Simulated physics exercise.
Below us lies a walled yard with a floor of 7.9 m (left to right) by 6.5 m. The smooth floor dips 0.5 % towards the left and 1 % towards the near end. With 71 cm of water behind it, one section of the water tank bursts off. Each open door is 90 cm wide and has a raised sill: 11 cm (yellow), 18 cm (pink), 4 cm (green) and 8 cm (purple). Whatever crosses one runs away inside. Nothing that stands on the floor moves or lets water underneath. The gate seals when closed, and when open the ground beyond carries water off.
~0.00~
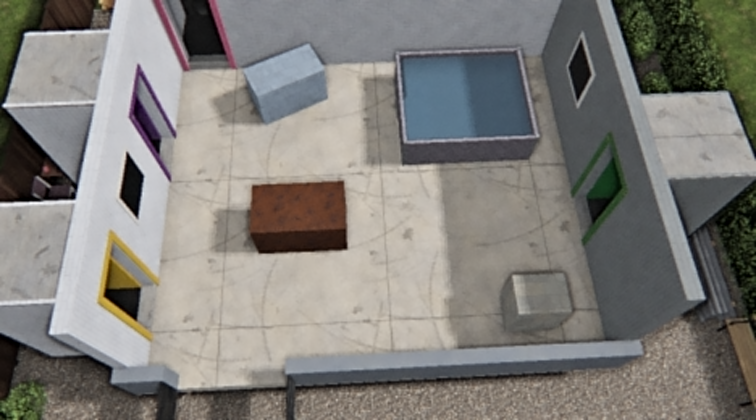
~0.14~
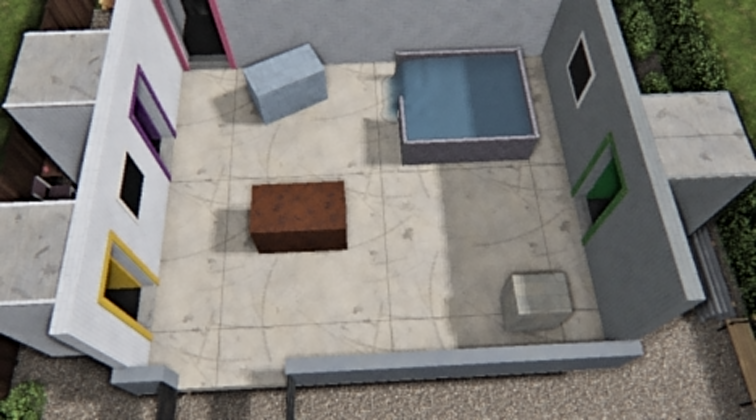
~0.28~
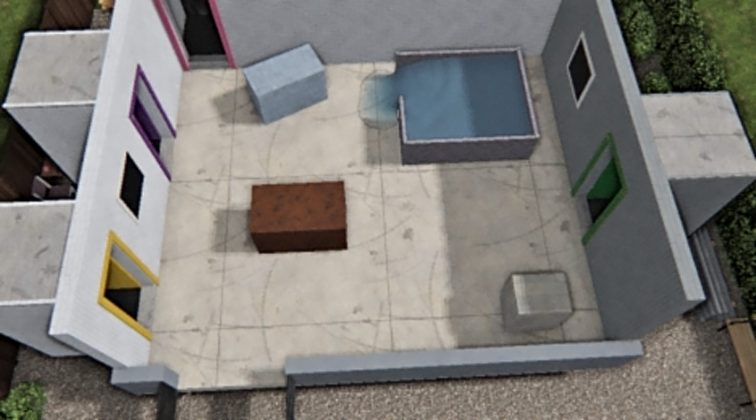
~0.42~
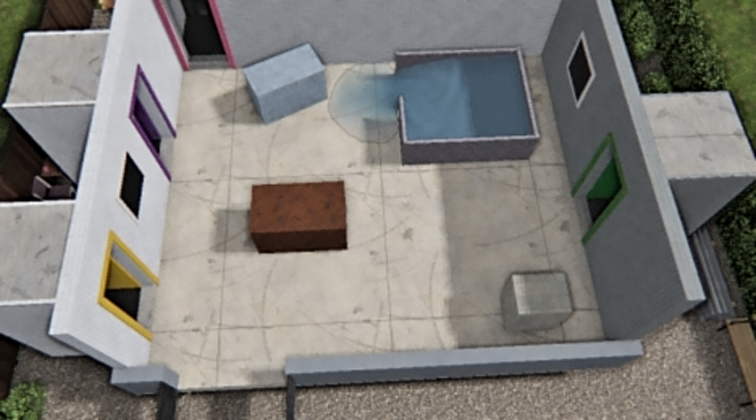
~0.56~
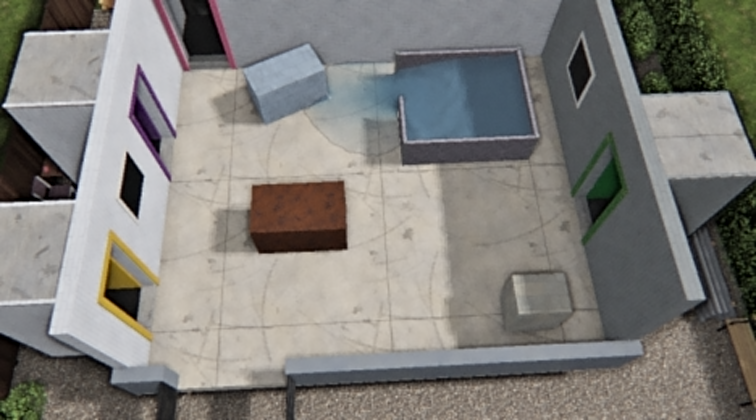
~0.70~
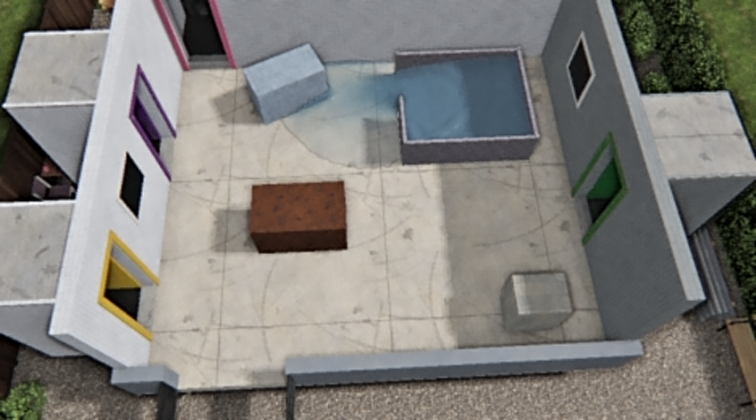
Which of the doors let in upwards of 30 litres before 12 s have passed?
Door by door: At the yellow door it keeps below the limit; at the pink door it does not reach the limit; at the green door it does not reach the limit; at the purple door it goes over the limit.
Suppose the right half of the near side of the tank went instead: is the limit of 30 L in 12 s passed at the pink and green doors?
Then: Pink below, green above.
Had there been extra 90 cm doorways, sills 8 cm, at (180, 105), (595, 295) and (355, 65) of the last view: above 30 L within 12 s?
In that order: Over, under, past it.
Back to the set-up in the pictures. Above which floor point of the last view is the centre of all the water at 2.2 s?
At about (399, 117).
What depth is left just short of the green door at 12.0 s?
About 2.5 cm.
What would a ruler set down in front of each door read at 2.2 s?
In cm: Yellow 0, pink 4, green 0, purple 10.
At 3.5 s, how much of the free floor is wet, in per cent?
About 45 per cent.
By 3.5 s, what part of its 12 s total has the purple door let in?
Some 25 per cent by then.
After 1.4 s water covers 20 % of the floor and is deepest (56 cm) near (324, 79); yellow door not reached, pink door 2 cm at the sill, 0 L in, green door not reached, purple door not reached.
After 2.2 s water covers 30 % of the floor and is deepest (46 cm) near (332, 93); yellow door not reached, pink door 4 cm at the sill, 0 L in, green door not reached, purple door 10 cm at the sill, 3 L in.
After 3.5 s water covers 45 % of the floor and is deepest (32 cm) near (332, 93); yellow door 13 cm at the sill, 0 L in, pink door 9 cm at the sill, 0 L in, green door not reached, purple door 12 cm at the sill, 24 L in.
After 7.0 s water covers 70 % of the floor and is deepest (20 cm) near (148, 376); yellow door 9 cm at the sill, 4 L in, pink door 13 cm at the sill, 1 L in, green door 4 cm at the sill, 0 L in, purple door 15 cm at the sill, 69 L in.
After 12.0 s water covers 90 % of the floor and is deepest (14 cm) near (289, 207); yellow door 9 cm at the sill, 6 L in, pink door 7 cm at the sill, 1 L in, green door 2 cm at the sill, 0 L in, purple door 6 cm at the sill, 104 L in.
